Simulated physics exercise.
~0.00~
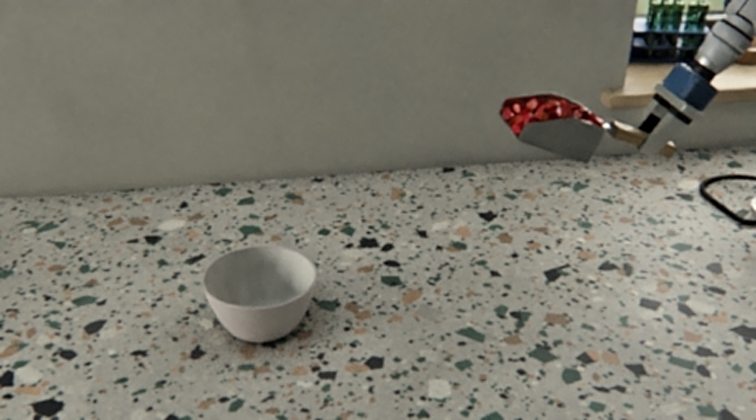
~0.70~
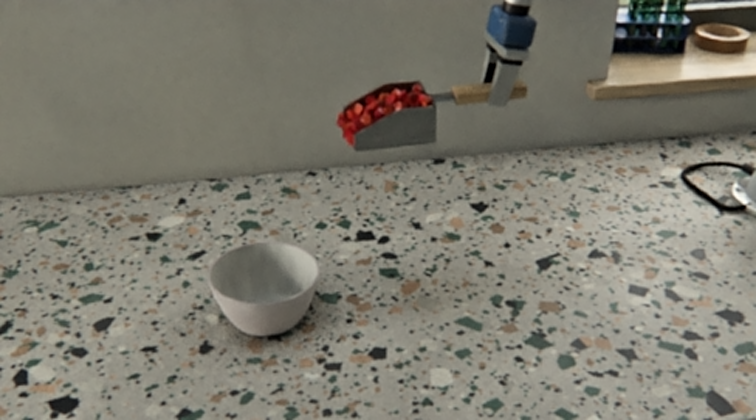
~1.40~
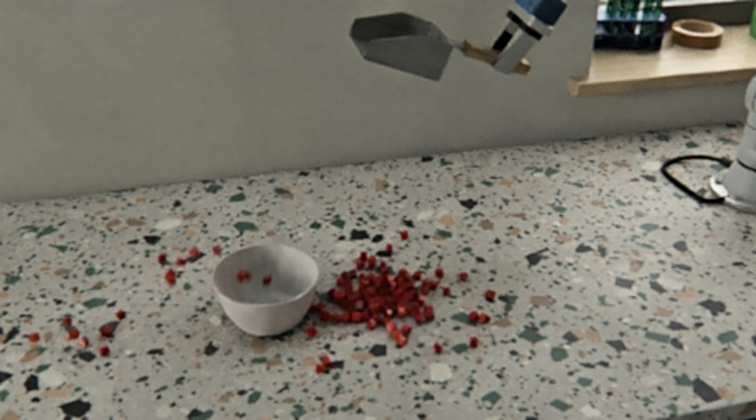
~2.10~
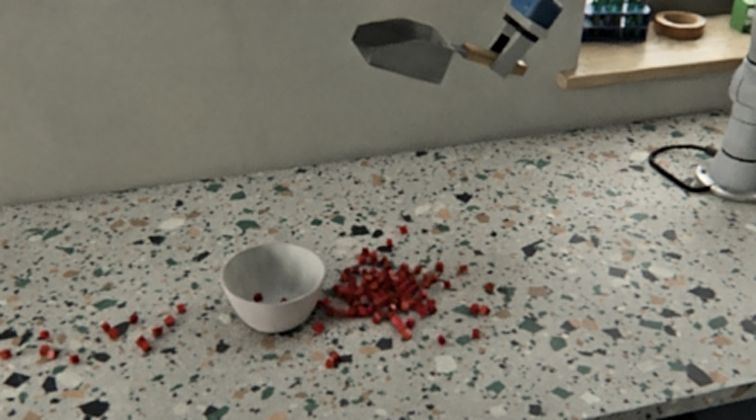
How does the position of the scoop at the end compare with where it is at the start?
At the end the scoop is farther to the left and higher up than at the start, when it is over toward the right side and nearer the countertop.
